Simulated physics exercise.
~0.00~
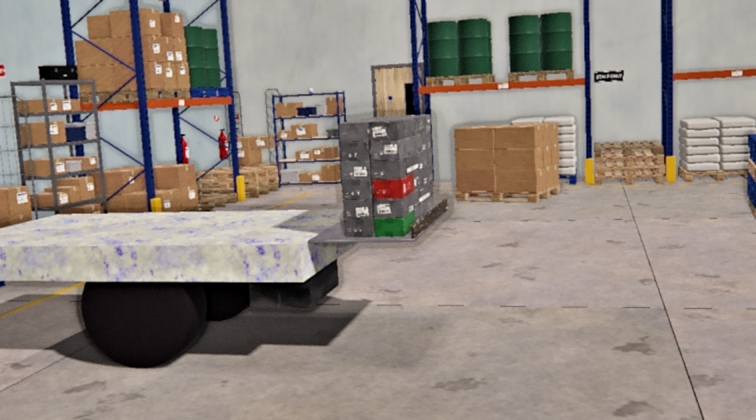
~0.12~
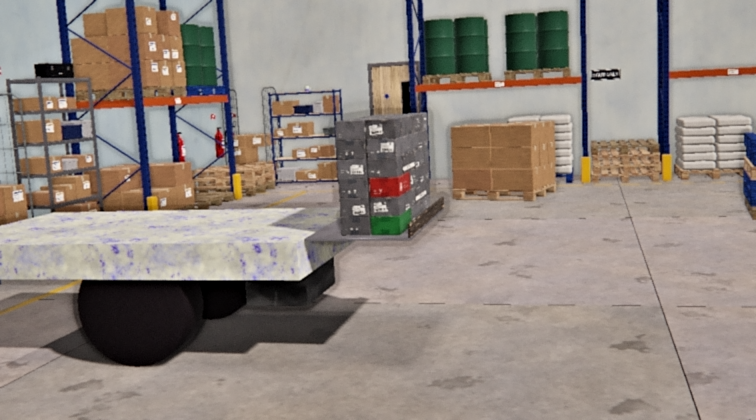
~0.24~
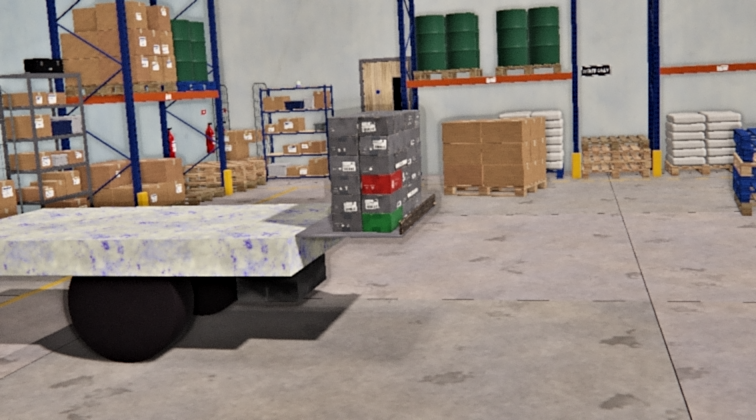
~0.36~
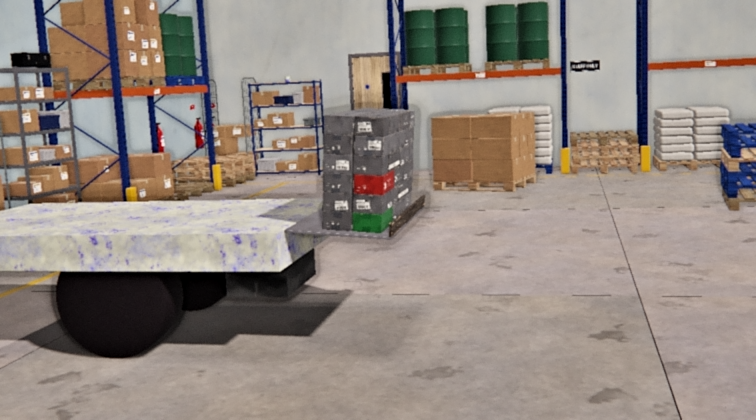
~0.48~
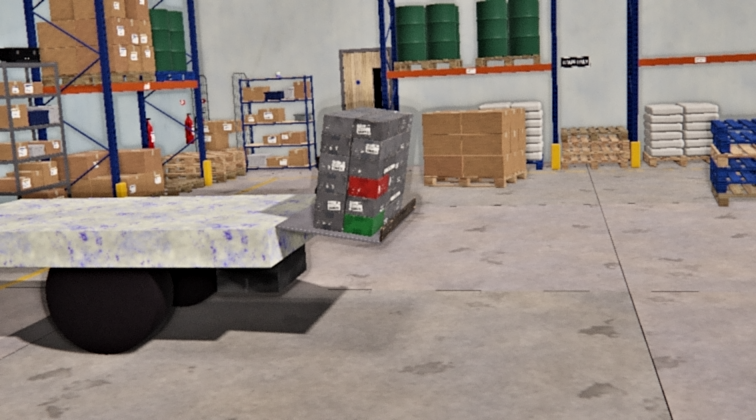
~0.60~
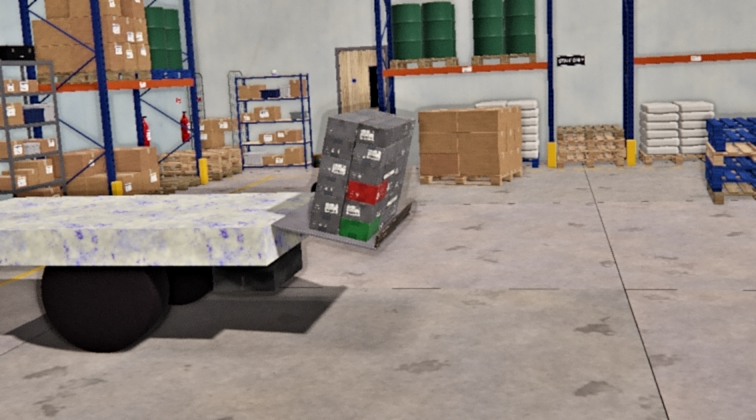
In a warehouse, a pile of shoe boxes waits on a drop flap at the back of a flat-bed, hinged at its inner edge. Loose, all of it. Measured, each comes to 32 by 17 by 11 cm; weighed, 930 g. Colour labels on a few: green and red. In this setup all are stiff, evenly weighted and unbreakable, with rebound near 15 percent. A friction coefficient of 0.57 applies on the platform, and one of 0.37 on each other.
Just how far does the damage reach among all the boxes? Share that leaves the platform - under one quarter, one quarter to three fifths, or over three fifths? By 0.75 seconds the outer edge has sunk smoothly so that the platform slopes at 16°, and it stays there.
Departing share: Exceeds three fifths.
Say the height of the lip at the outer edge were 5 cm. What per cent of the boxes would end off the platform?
That would be 80 per cent.
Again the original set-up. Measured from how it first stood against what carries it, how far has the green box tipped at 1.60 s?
Something like 15°, give or take.
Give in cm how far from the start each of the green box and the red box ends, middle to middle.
Moved: Green 15, red 110.
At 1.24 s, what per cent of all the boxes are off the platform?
By then 60 %.
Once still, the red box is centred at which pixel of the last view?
It settles close to (462, 328) in the last view.
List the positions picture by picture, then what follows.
In the first picture (places mark the middle of the side facing us; the camera pans a little; leans and shifts are taken against what carries them), platform's outer corner (413, 241) slope 0°; red box (388, 189); green box (389, 228); nothing disturbed.
Platform's outer corner (410, 239) slope 0°; green box (385, 226), in the second picture.
Platform's outer corner (401, 237) slope 1°; red box (376, 185), in the third picture.
Platform's outer corner (390, 239) slope 5°; red box (369, 185), in the fourth picture.
Platform's outer corner (380, 243) slope 9°; red box (363, 188), in the fifth picture.
Platform's outer corner (375, 249) slope 14°; red box (362, 193); green box (354, 230); nothing disturbed, in the sixth picture.
After 0.96 s, slope 16°; none of the 42 boxes off the platform, 41 disturbed; red box leaning 14°; green box leaning 12°.
After 1.24 s, slope 16°; 25 of the 42 boxes off the platform; red box leaning 41°, 8 cm lower; green box leaning 35°.
After 1.60 s, slope 16°; 32 of the 42 boxes off the platform; red box on its side; green box leaning 16°.
By the end (2.2 s), slope 16°; 32 of the 42 boxes off the platform; red box on its side; green box shifted 43 mm. That is 76 per cent. As the last picture would show them, middles, red box near (462, 328), green box near (367, 230).
